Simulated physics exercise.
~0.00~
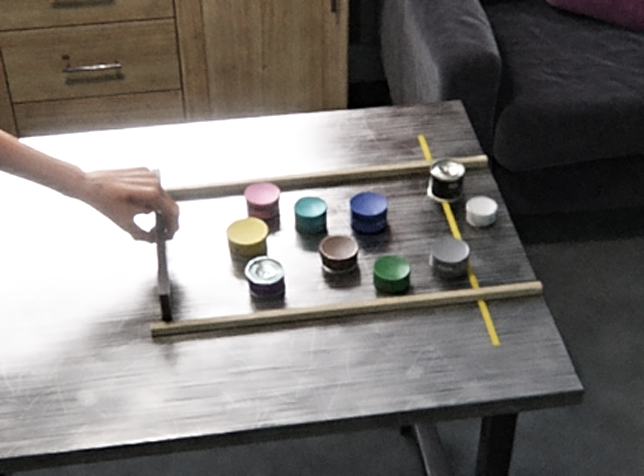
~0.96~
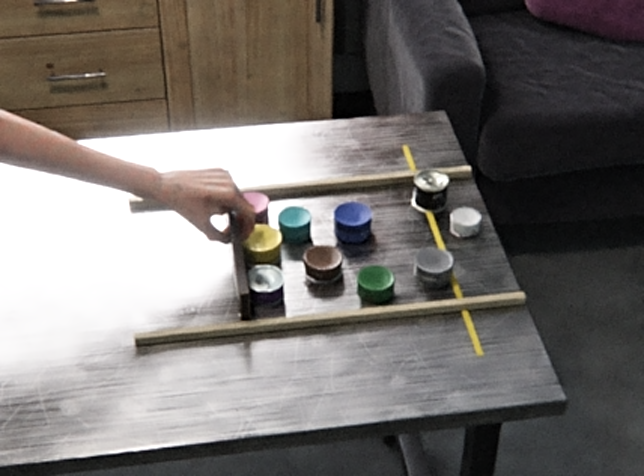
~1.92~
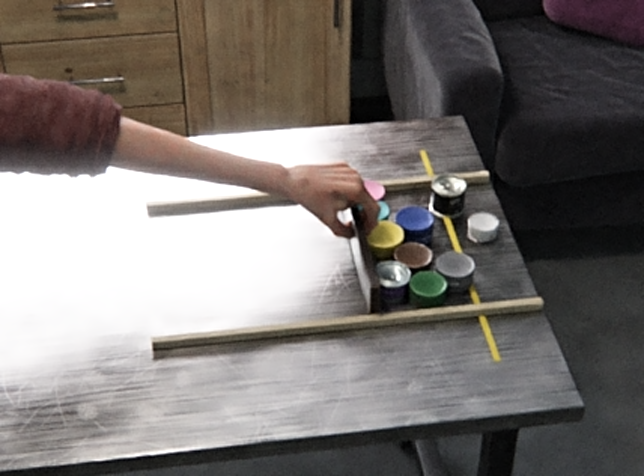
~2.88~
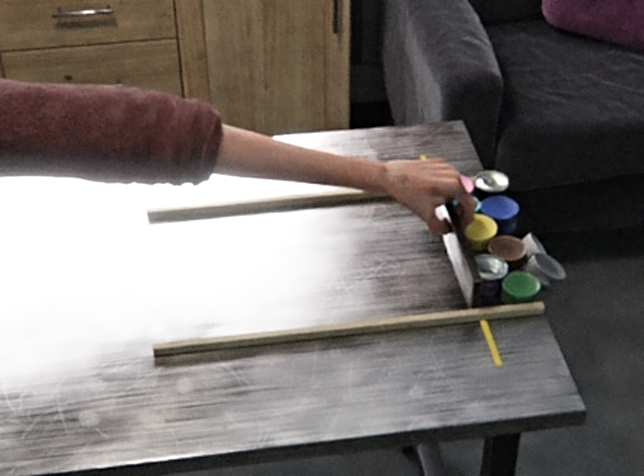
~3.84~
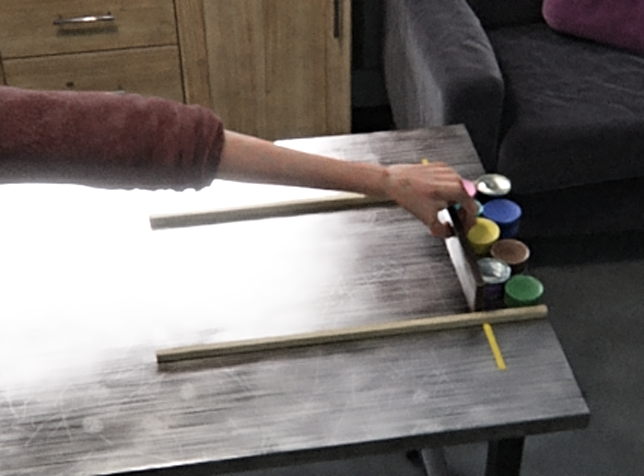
The video shows a hand sliding an upright board rightward between two wooden rails on a table, gathering small colourful pots and pushing them past a yellow tape line, until a grey tub and a white pot drop off the edge while the others stay clustered there.
